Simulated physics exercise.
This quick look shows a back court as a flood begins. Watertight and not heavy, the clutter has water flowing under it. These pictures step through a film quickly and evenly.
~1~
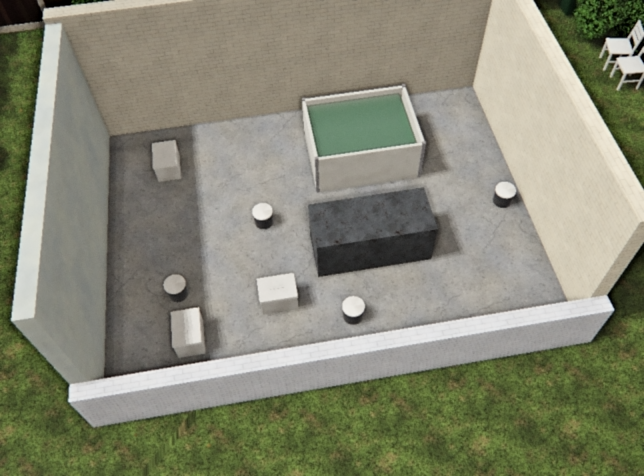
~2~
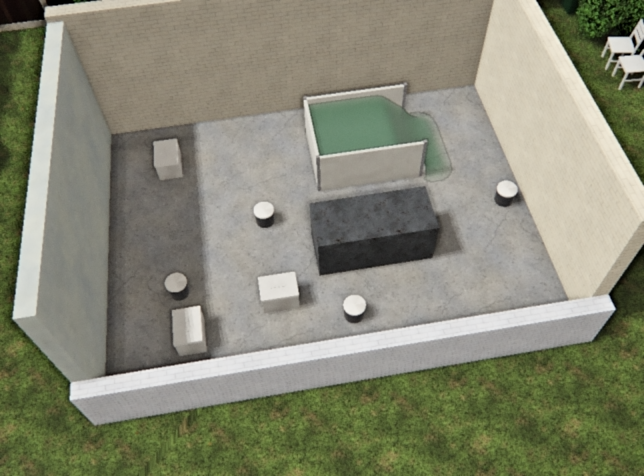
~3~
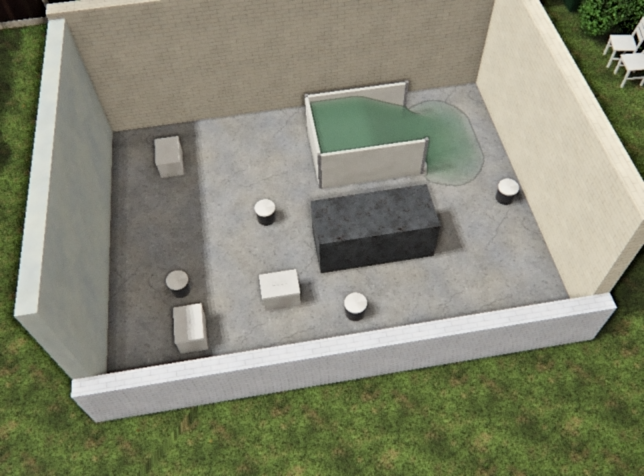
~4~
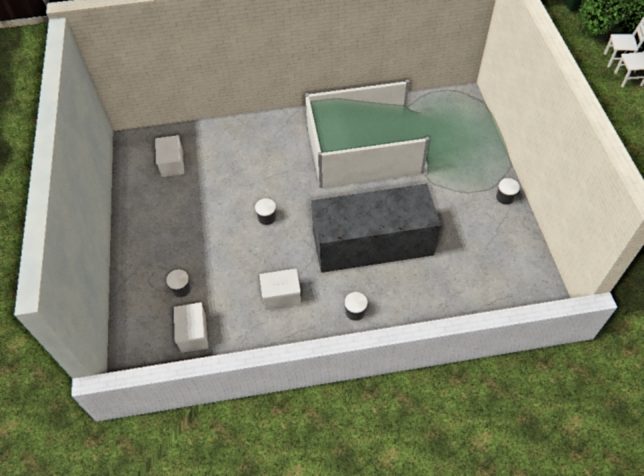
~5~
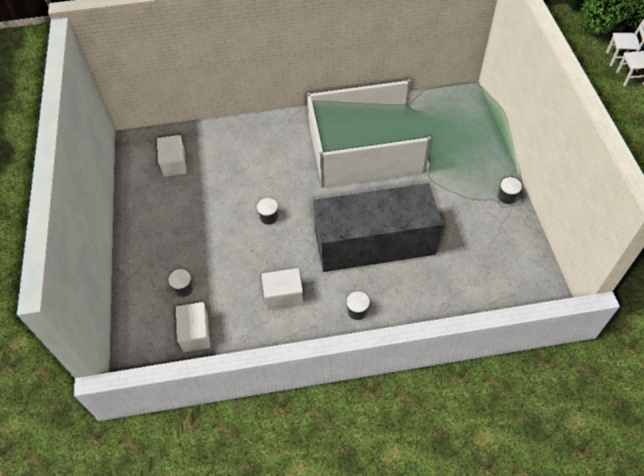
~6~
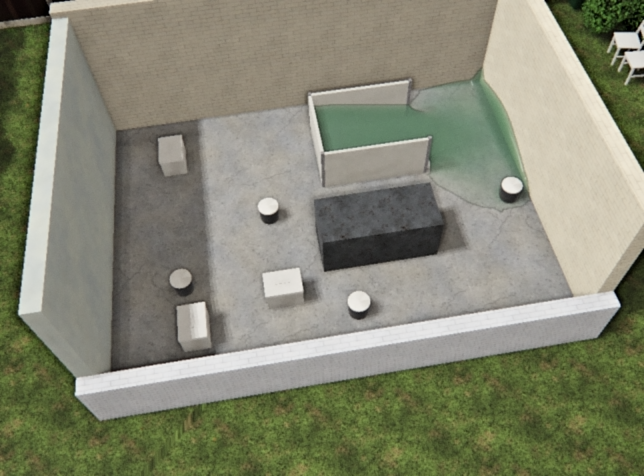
Green water pours from the open right end of a pale tank near the back wall, spreading across the floor and washing against the right wall, while the blocks and pails stay put and the view barely shifts. The walled court, ringed by grass, is seen from high above. A dark block sits before the tank, with white-topped pails and pale boxes scattered around, some on a darker left strip.
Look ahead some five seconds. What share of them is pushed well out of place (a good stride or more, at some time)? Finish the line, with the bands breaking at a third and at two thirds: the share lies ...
The share lies between a third and two thirds.
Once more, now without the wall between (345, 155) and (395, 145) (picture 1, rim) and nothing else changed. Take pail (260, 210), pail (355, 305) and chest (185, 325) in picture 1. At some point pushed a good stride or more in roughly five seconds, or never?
Well, in order they come out as over the mark, below the mark and below the mark.
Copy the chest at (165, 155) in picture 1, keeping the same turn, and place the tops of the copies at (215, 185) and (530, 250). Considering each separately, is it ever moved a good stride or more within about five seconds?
Sequence: Scarcely shifts; knocked aside.
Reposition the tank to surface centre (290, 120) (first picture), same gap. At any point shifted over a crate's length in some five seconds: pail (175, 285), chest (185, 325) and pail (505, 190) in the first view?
Well, the first one didn't get far, the second didn't get far, and the third got driven a long way.
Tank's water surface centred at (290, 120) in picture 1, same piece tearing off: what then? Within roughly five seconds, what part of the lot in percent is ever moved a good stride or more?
About 30 per cent.
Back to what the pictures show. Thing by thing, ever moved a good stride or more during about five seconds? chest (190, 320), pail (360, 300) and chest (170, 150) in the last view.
Listed order gives below that mark, then past that mark, and lastly past that mark.
A moment on, 0 of 7 are well off their spots; 0 afloat.
Next, 1 of 7 are well off their spots; 0 afloat.
Later, 1 of 7 are well off their spots; 0 afloat.
In the end, 3 of 7 are well off their spots, and 3 have been at some point; 1 afloat.
